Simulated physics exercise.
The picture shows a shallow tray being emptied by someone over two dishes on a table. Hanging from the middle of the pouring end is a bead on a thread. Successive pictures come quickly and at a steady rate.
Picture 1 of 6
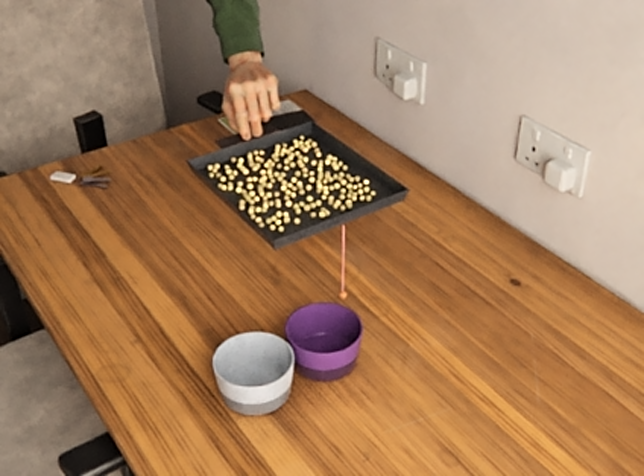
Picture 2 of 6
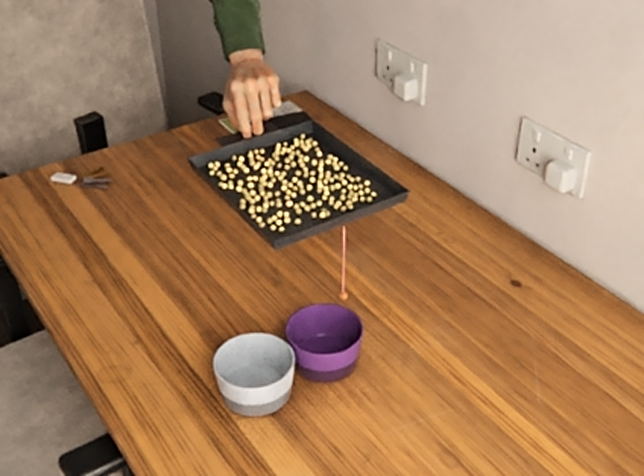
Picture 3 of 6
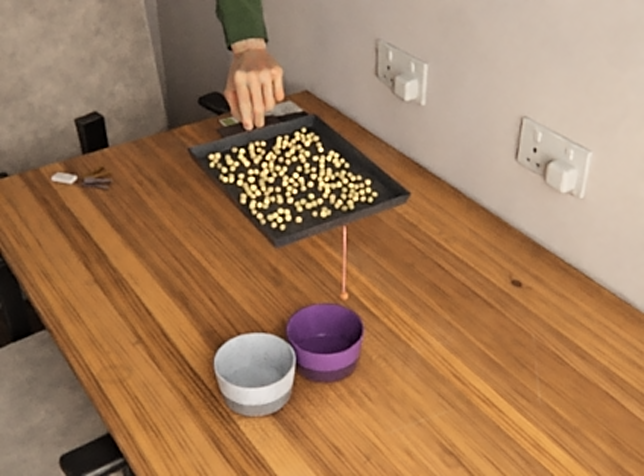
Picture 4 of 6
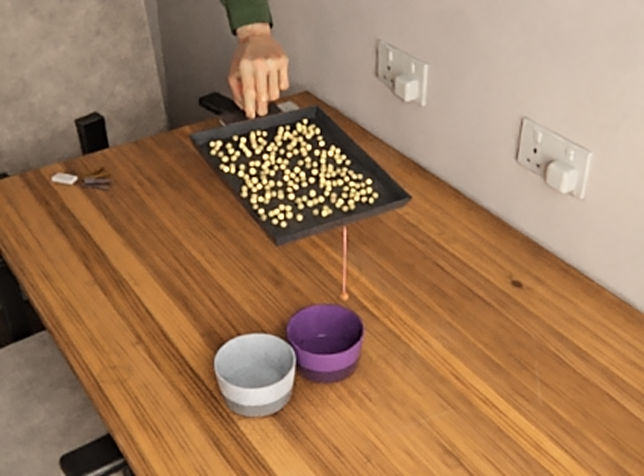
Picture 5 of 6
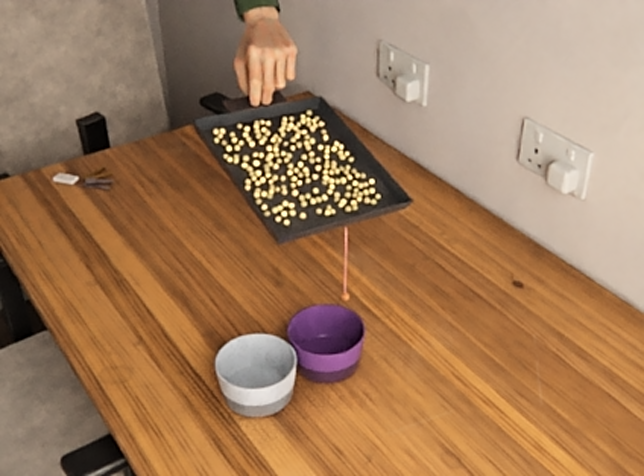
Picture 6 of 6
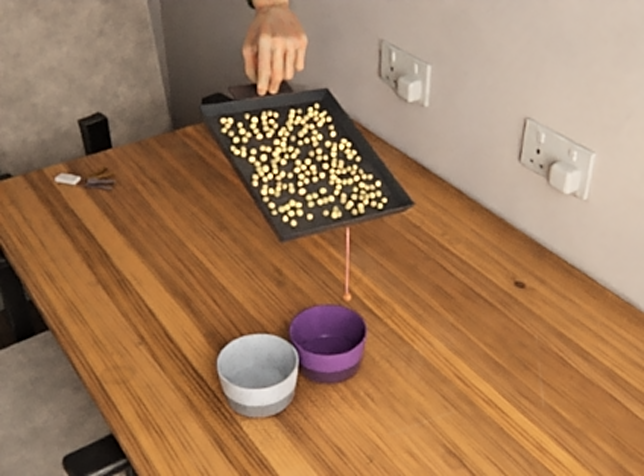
A hand in a green sleeve grips a dark, shallow tray of pale yellow soya beans above a wooden table, seen from above at an angle. A grey bowl on the left and a purple one beside it sit below, near a bead on a reddish thread, with white sockets on the wall. The hand steadily lifts the tray's far end, the near edge dipping slightly rightward, while the view barely shifts.
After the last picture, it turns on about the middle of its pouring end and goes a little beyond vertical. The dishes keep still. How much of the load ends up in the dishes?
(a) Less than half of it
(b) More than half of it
a.
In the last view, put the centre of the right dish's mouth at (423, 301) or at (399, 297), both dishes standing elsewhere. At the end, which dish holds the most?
The right of the pair the first time, the right of the pair the second.
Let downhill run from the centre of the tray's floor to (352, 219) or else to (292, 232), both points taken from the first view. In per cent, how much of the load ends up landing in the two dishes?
For the first it's near 20 %, for the second near 60 %.
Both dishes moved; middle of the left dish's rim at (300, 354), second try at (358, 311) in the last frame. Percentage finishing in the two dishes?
About 10 per cent first, then about 90 per cent.
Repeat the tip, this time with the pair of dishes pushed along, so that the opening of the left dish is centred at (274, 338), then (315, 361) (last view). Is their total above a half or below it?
Taking the places in turn, it's shy of half and then shy of half.
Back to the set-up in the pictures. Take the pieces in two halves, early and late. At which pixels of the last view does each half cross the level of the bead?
Around (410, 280) first; around (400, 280) second.
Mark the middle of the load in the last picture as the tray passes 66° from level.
Somewhere about pixel (385, 214).
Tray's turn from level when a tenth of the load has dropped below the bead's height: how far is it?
About 70° of tilt.
Soon, tray tipped steeply; most on the tray; a stray few outside both; about a quarter in the air.
A while on, tray tipped past a quarter turn; a small part on the tray; about two thirds outside both; about a quarter in the air.
Towards the end, tray tipped past a quarter turn; all outside both.
Finally, tray tipped past a quarter turn; none in the left dish; none in the right dish; all outside both.
